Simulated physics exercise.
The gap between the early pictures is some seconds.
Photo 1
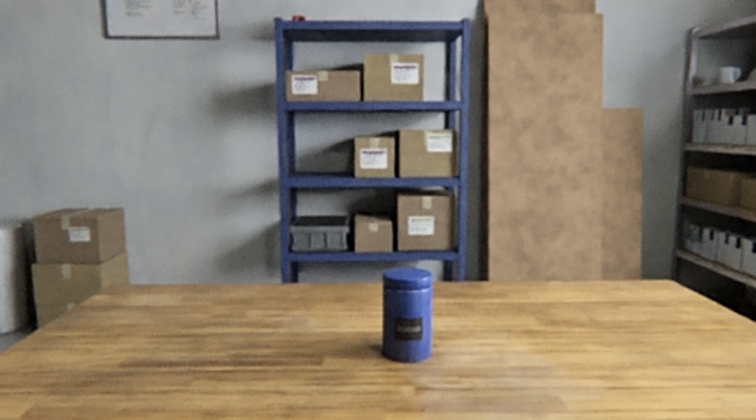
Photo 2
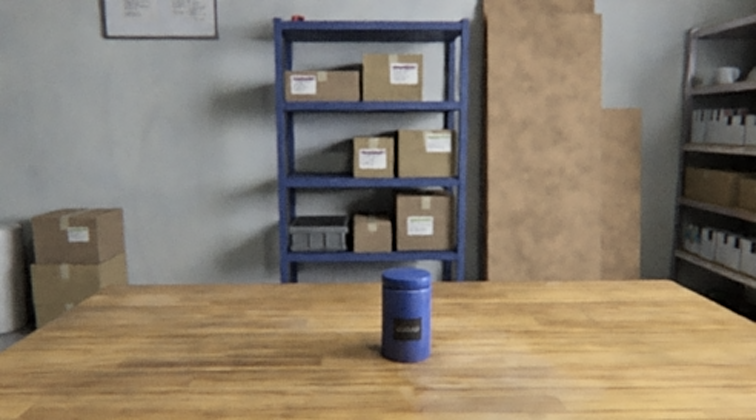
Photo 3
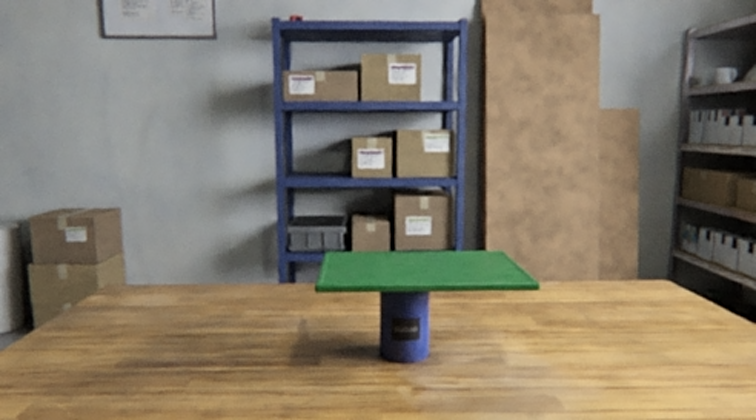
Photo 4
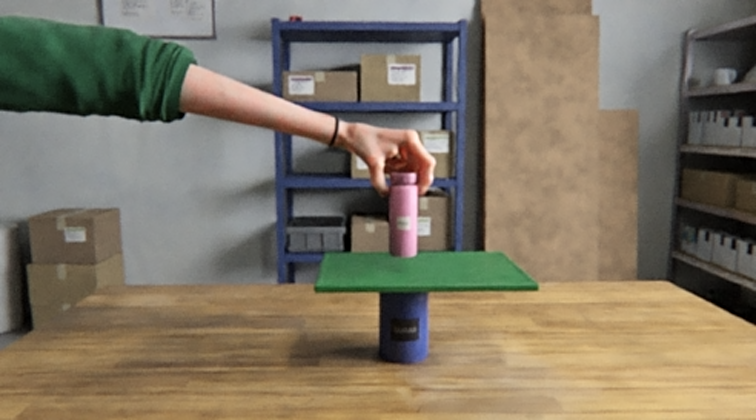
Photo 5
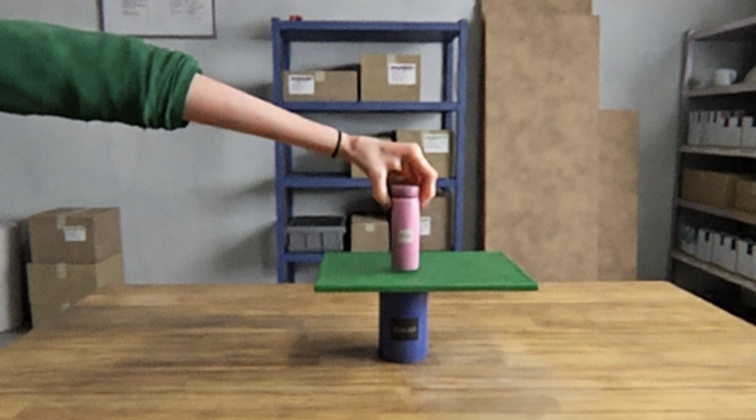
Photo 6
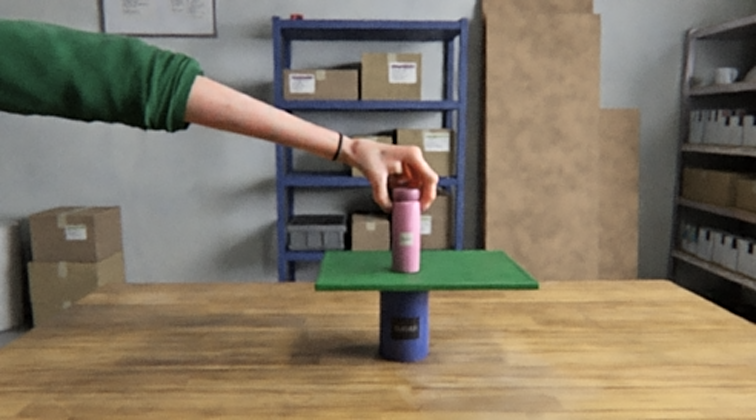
The video shows a blue canister on a wooden table, then a flat green lid resting on top of it; a hand reaches in from the left and lowers a pink shaker onto the lid, still gripping it.
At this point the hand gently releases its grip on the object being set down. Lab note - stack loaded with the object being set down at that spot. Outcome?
Well, once it's let go, everything stays put there.
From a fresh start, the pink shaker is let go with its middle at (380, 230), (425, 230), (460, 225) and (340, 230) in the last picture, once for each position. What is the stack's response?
First, it keeps its balance; second, it holds; third, it comes apart; fourth, it keeps its balance.
Then, 0.20 s on from there, no change.
Then, 0.50 s on from there, pink shaker resting near (406, 230).
In the end, all 3 unmoved. At the end, from the last picture's camera, pink shaker near (406, 230). The stack keeps its balance.
